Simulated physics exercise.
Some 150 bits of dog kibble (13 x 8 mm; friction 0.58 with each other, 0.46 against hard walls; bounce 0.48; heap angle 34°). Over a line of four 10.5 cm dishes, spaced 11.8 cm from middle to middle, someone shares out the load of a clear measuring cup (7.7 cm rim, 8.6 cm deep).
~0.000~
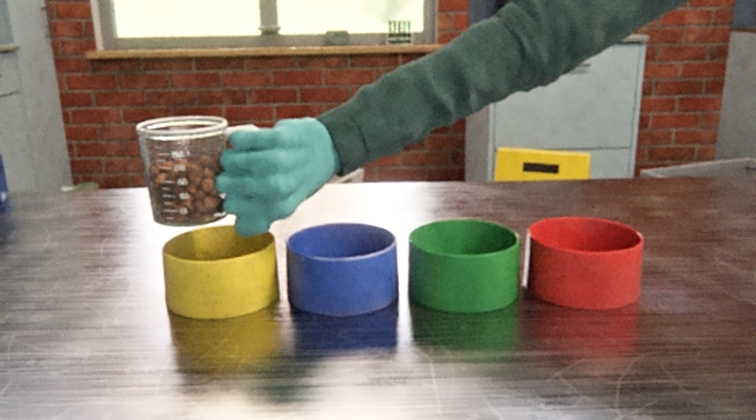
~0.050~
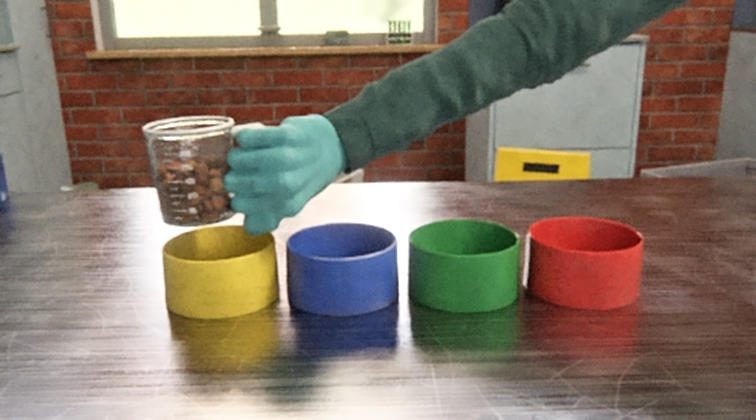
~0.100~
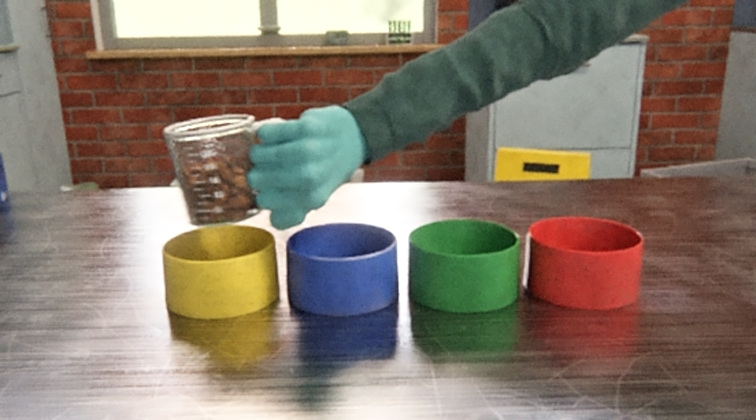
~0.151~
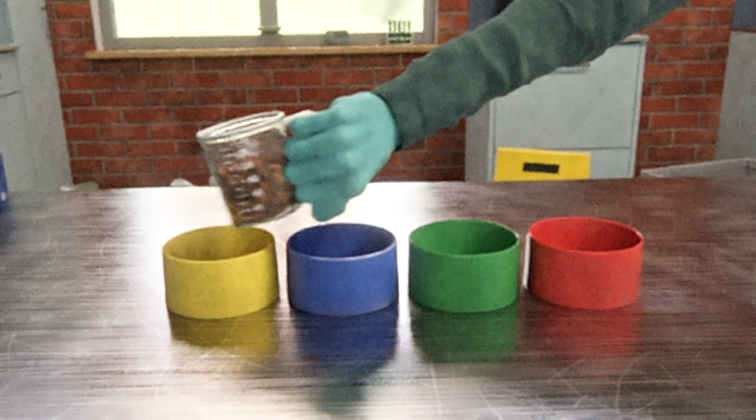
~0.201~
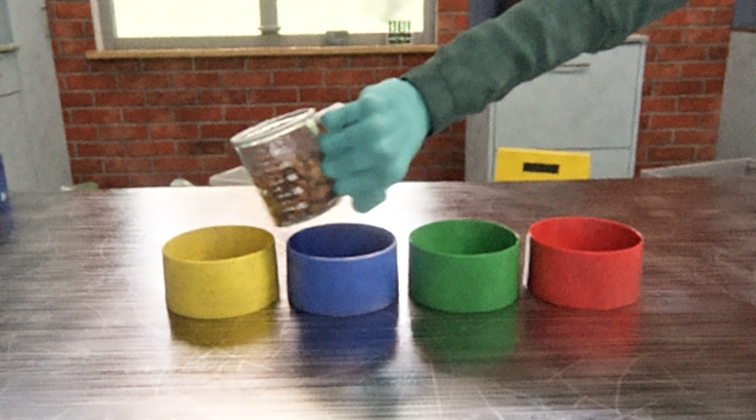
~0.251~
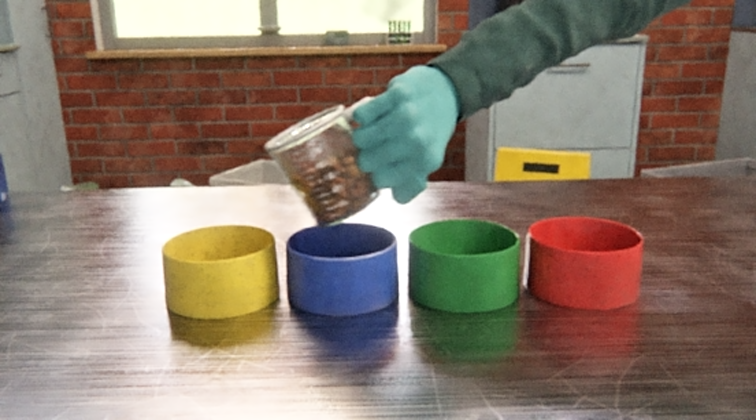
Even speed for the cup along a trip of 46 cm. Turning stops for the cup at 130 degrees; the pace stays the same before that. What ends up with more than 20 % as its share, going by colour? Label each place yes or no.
Red: Yes. Blue: No. Green: No. Yellow: No. Counter: Yes.
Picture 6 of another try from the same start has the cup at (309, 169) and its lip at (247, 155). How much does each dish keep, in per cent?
Per cent kept: Red 40, blue 0, green 0, yellow 0.
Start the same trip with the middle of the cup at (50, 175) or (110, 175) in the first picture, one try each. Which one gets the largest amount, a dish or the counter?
Green, then red.
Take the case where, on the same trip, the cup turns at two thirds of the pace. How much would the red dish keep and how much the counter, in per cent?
Result - red: 60; counter: 40.
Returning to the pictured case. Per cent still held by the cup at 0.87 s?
I reckon around 100 per cent.
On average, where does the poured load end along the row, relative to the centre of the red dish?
Offset from the dish centre: About 3 cm, right side.
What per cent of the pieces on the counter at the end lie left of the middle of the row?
Share on that side: Roughly 0 %.
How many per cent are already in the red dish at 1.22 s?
About 50 percent.
After 0.62 s, tilt 76 degrees; cup holds 100 %.
After 0.87 s, tilt 110 degrees; cup holds 100 %.
After 1.22 s, tilt 130 degrees; cup holds 5 %, red 50 %.
At rest (1.9 s), red 55 %, blue 0 %, green 0 %, yellow 0 %, counter 45 %.
